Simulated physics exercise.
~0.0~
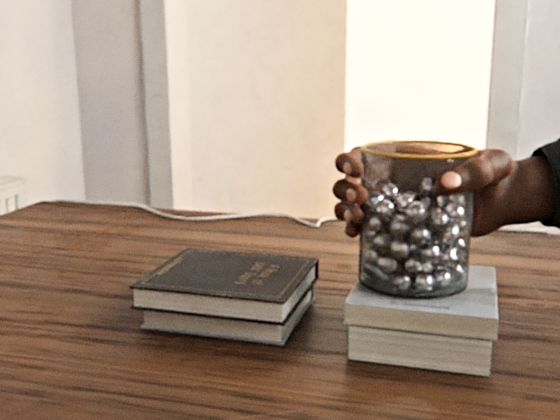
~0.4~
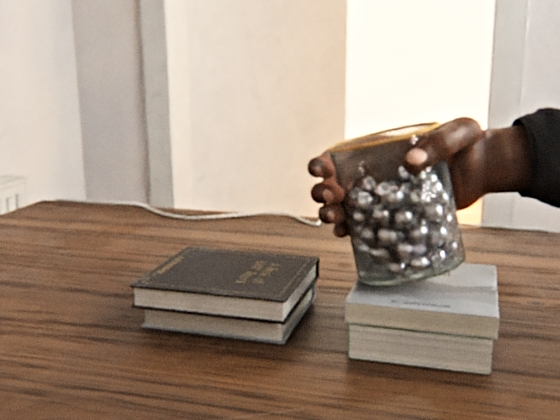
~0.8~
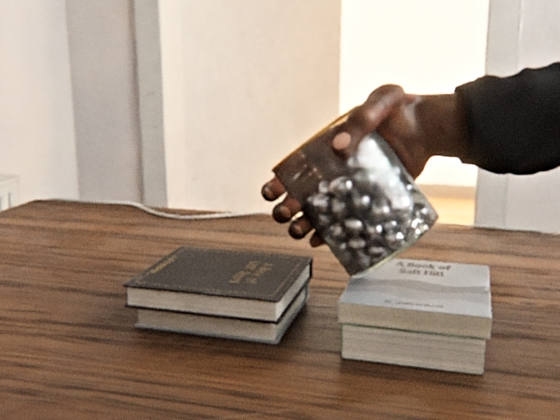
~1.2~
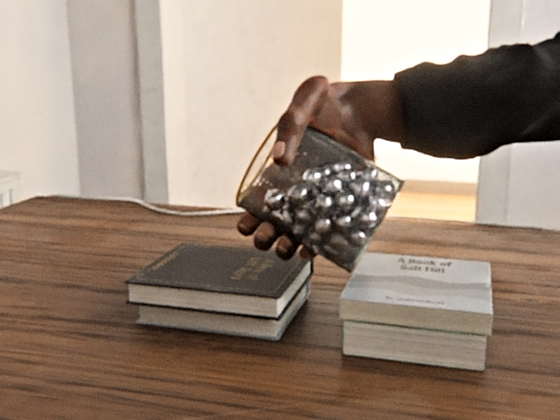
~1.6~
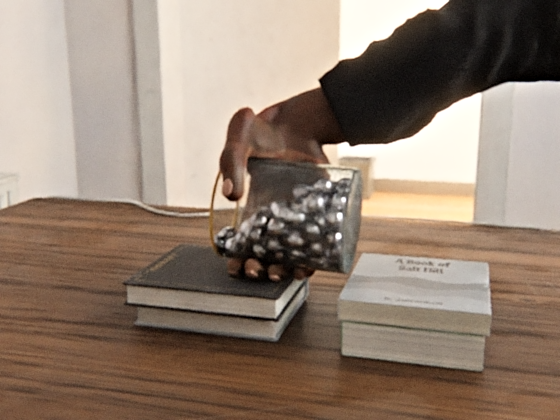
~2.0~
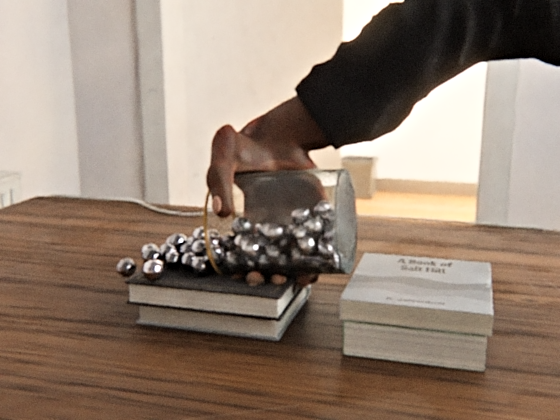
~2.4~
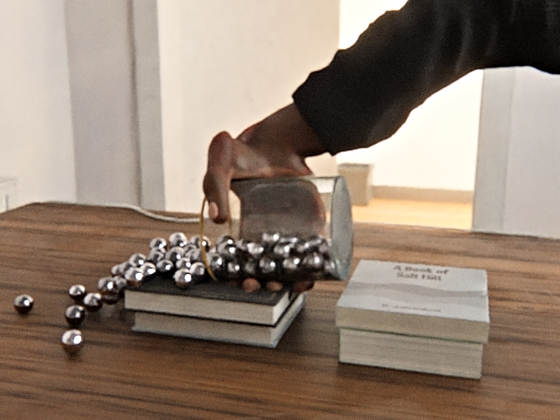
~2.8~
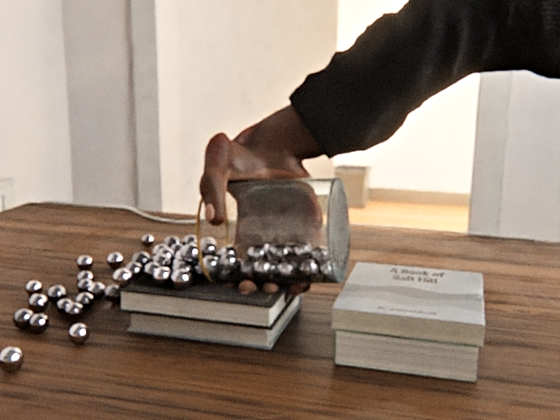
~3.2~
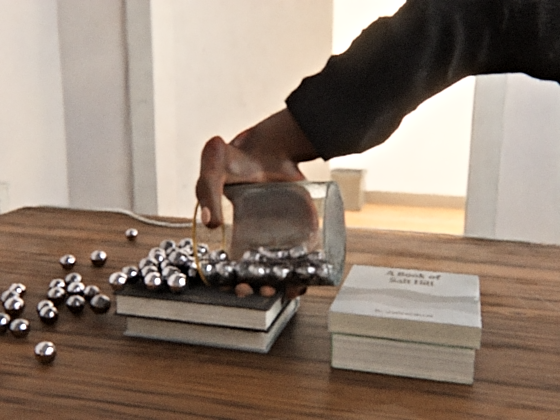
A dark-skinned hand in a black sleeve grips an open clear glass of shiny steel balls on a pale block of books, seen from across a brown wooden table by a slightly swaying camera. A dark book pile lies to the left, with a white cable behind. The hand lifts the glass and tips it leftward, uncovering the pale cover. It lowers the glass sideways onto the dark pile, and balls start tumbling from its mouth. They spread over the cover and roll across the table. The glass finally lies there, still held, with some balls inside.
